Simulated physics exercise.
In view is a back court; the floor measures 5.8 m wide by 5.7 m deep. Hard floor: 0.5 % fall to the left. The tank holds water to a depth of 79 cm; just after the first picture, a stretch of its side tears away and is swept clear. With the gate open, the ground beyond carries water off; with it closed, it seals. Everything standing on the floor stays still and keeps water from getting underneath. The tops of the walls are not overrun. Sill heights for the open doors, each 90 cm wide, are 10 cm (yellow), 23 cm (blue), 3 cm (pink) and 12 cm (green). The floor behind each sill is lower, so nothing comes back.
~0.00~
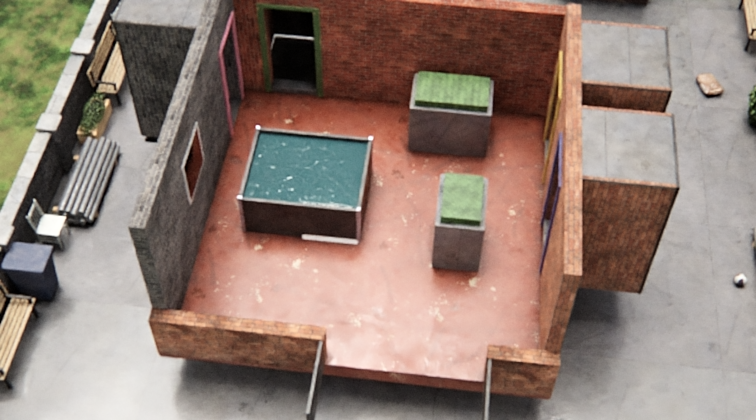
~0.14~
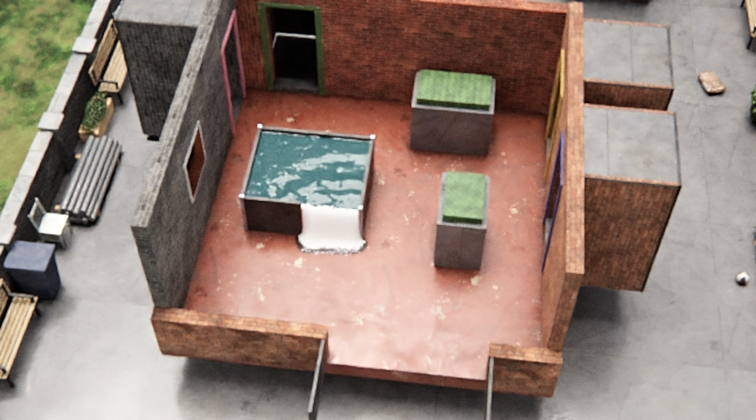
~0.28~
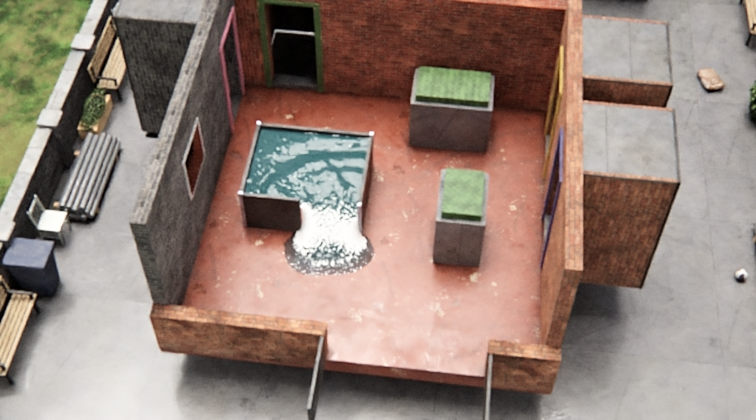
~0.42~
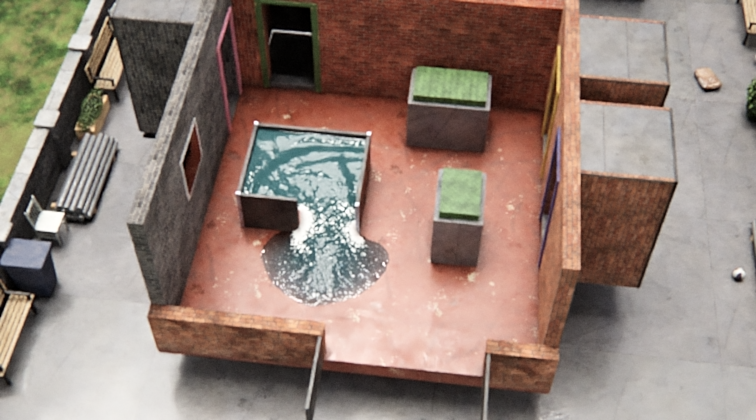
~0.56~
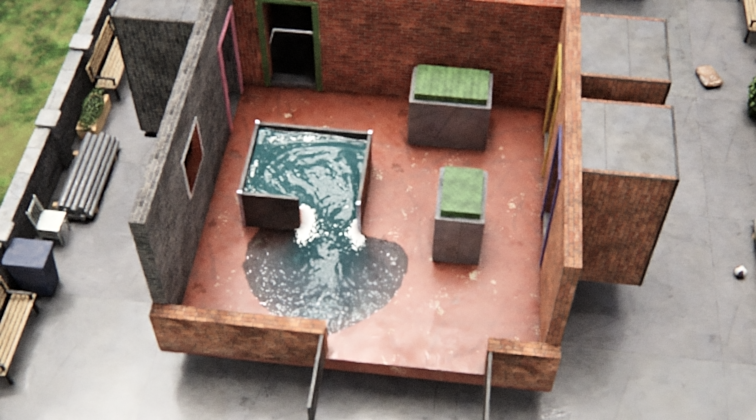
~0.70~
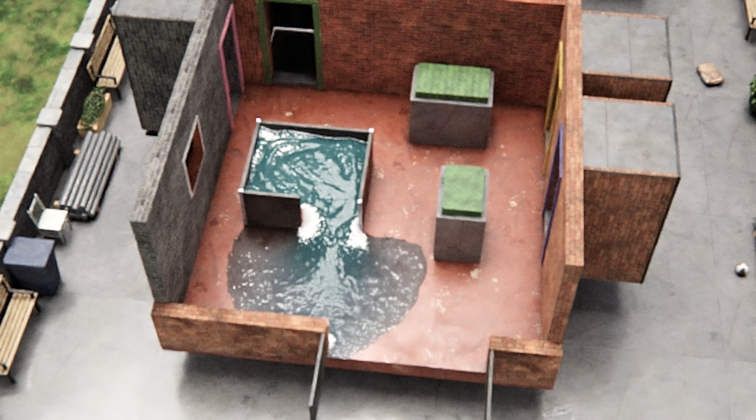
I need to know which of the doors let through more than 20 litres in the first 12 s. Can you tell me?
At the yellow door the total will be lower than the limit. At the blue door the total will be lower than the limit. At the pink door the total will be higher than the limit. At the green door the total will be lower than the limit.
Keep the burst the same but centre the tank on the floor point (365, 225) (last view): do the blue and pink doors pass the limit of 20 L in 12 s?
Result - blue door does not exceed it, pink door does not exceed it.
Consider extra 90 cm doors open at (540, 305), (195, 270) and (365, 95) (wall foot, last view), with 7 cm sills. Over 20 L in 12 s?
In sequence the answers are less than that, more than that and less than that.
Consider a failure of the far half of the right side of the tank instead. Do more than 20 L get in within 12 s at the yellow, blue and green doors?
Then: Yellow beyond it, blue short of it, green short of it.
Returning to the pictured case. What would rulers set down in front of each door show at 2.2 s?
You'd get yellow at 0 cm, blue at 0 cm, pink at 0 cm, and green at 0 cm.
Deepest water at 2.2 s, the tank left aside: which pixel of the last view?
Location: Approx. (178, 328).
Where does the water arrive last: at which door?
That would be the yellow door, last of all.
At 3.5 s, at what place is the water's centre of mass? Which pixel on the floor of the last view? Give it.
Balance point at about (302, 239).
After 1.4 s water covers 30 % of the floor and is deepest (41 cm) near (340, 235); yellow door not reached, blue door not reached, pink door not reached, green door not reached.
After 2.2 s water covers 35 % of the floor and is deepest (38 cm) near (178, 328); yellow door not reached, blue door not reached, pink door not reached, green door not reached.
After 3.5 s water covers 45 % of the floor and is deepest (25 cm) near (178, 328); yellow door not reached, blue door not reached, pink door not reached, green door not reached.
After 7.0 s water covers 75 % of the floor and is deepest (12 cm) near (189, 329); yellow door not reached, blue door 2 cm at the sill, 0 L in, pink door 7 cm at the sill, 22 L in, green door 8 cm at the sill, 1 L in.
After 12.0 s water covers 95 % of the floor and is deepest (7 cm) near (243, 91); yellow door 3 cm at the sill, 0 L in, blue door 1 cm at the sill, 0 L in, pink door 5 cm at the sill, 52 L in, green door 5 cm at the sill, 1 L in.
